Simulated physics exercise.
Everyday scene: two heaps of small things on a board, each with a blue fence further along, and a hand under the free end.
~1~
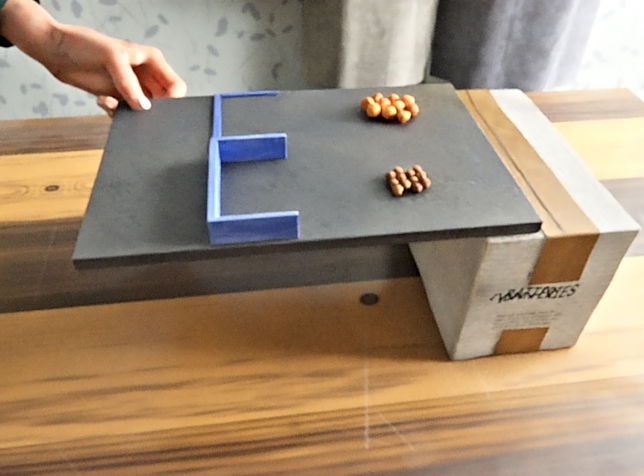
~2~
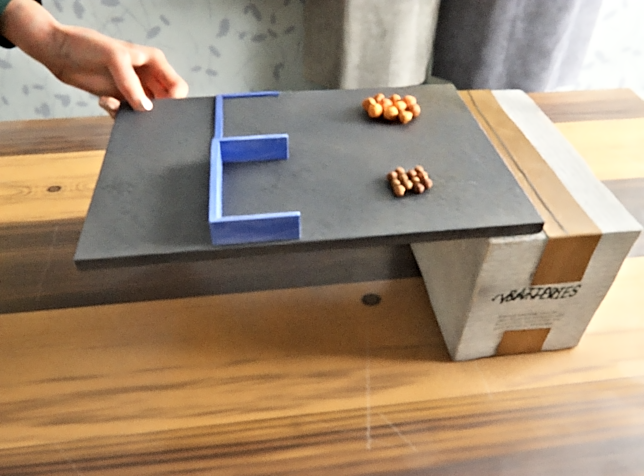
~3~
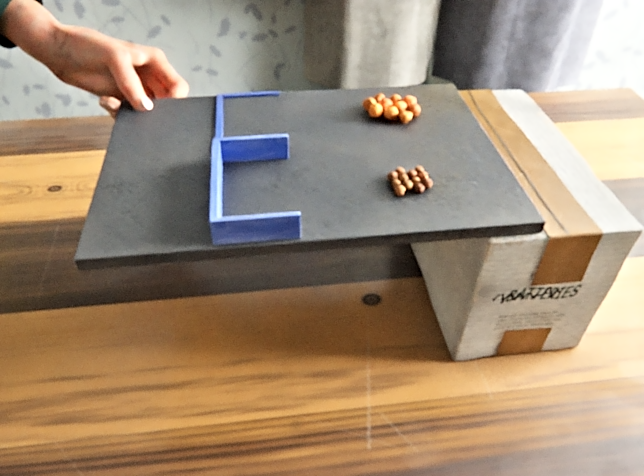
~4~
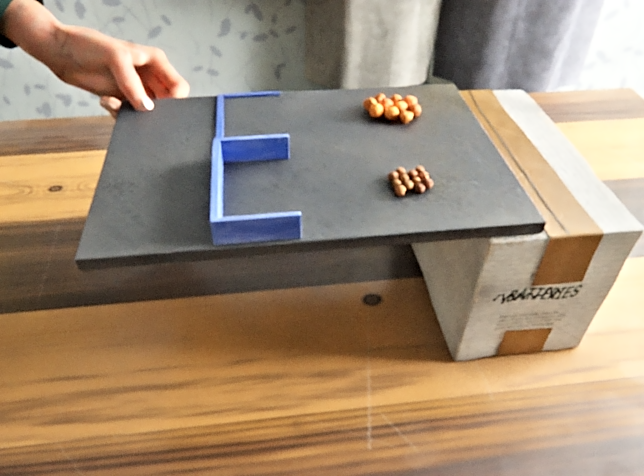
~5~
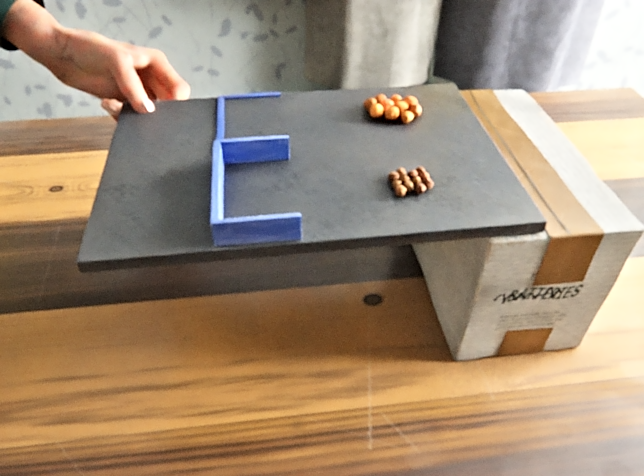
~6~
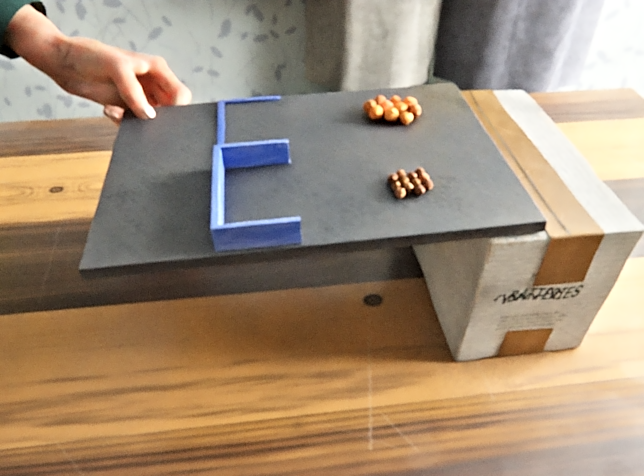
A hand slightly lowers the left end of a dark board holding two still heaps.
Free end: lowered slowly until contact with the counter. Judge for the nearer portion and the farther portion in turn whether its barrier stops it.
One by one: Nearer portion: Confined. Farther portion: Not confined.
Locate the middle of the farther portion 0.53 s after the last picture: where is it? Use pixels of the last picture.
Near (369, 122).
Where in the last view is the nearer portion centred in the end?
Around (263, 285).
Then, 0.53 s later than the last frame, board sloping at 14°; nearer portion on its way down; farther portion on its way down.
Then, 1.09 s later than the last frame, board sloping at 27°; nearer portion has reached its bar; farther portion every one past its bar.
Then, 1.75 s later than the last frame, board resting at 31°; nearer portion has reached its bar; farther portion every one past its bar.
When it is over, board resting at 31°; nearer portion gathered behind its bar; farther portion every one past its bar.
